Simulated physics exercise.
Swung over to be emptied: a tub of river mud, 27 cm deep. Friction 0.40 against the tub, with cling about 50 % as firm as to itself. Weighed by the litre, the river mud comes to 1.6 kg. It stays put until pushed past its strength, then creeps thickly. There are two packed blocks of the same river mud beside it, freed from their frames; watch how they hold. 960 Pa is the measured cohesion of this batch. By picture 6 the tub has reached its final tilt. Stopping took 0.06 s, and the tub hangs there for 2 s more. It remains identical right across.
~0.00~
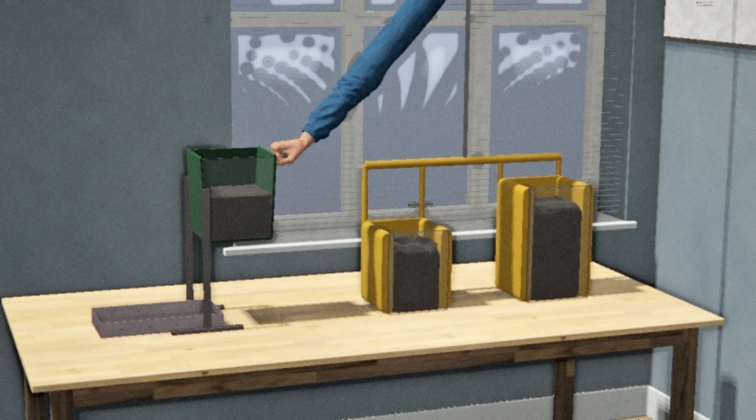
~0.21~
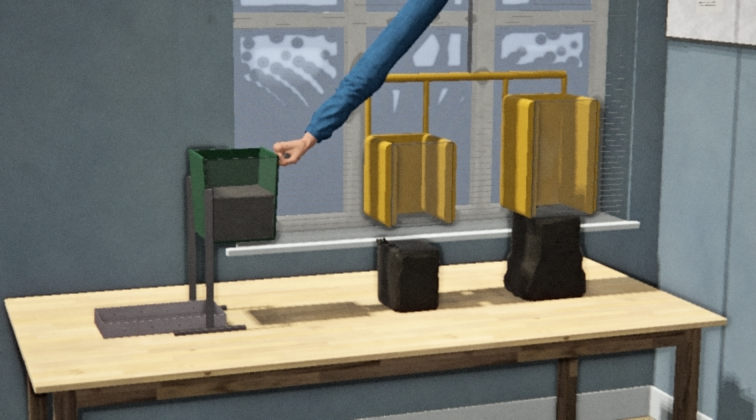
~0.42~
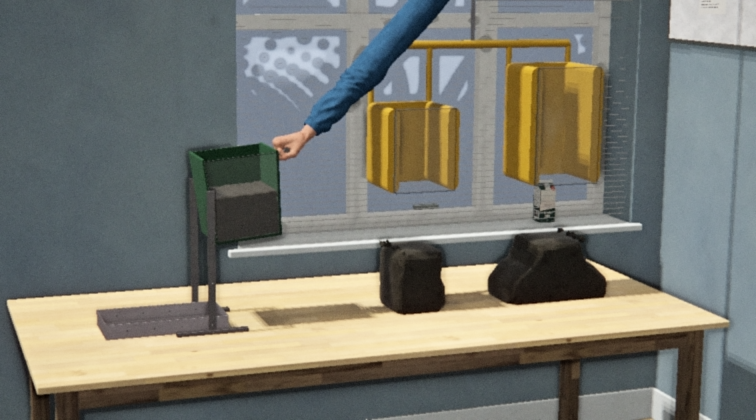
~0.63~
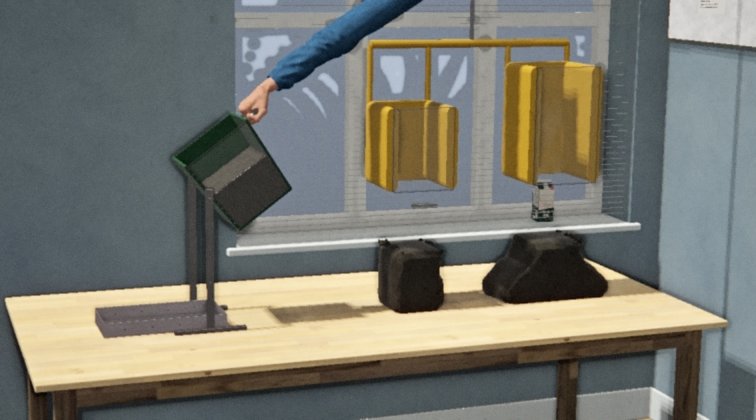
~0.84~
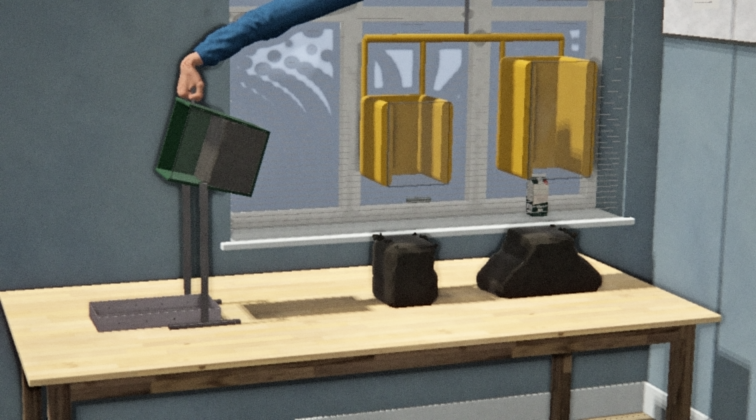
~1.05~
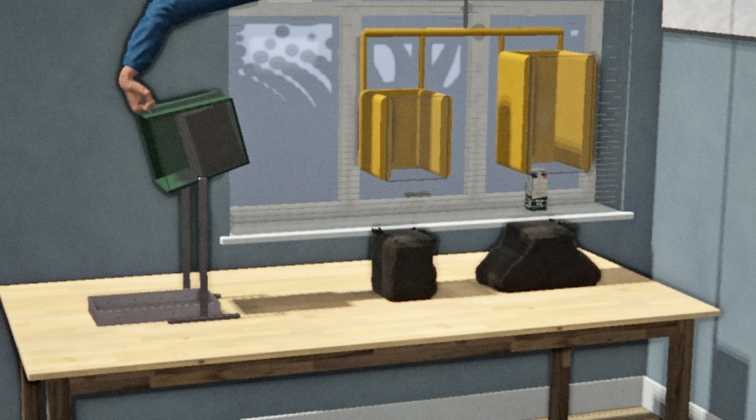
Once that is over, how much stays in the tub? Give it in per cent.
Some 0 percent stays.
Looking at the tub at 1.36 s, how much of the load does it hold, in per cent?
Near 80 %.
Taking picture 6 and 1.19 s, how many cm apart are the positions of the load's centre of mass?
Looks like around 6 cm to me.
By 1.19 s, the tub is at 105 degrees and holds 100 %.
By 1.36 s, the tub is at 105 degrees and holds 80 %.
By 1.53 s, the tub is at 105 degrees and holds 34 %.
By 1.70 s, the tub is at 105 degrees and holds 0 %.
By 3.05 s, at the end, the tub is at 105 degrees and holds 0 %.
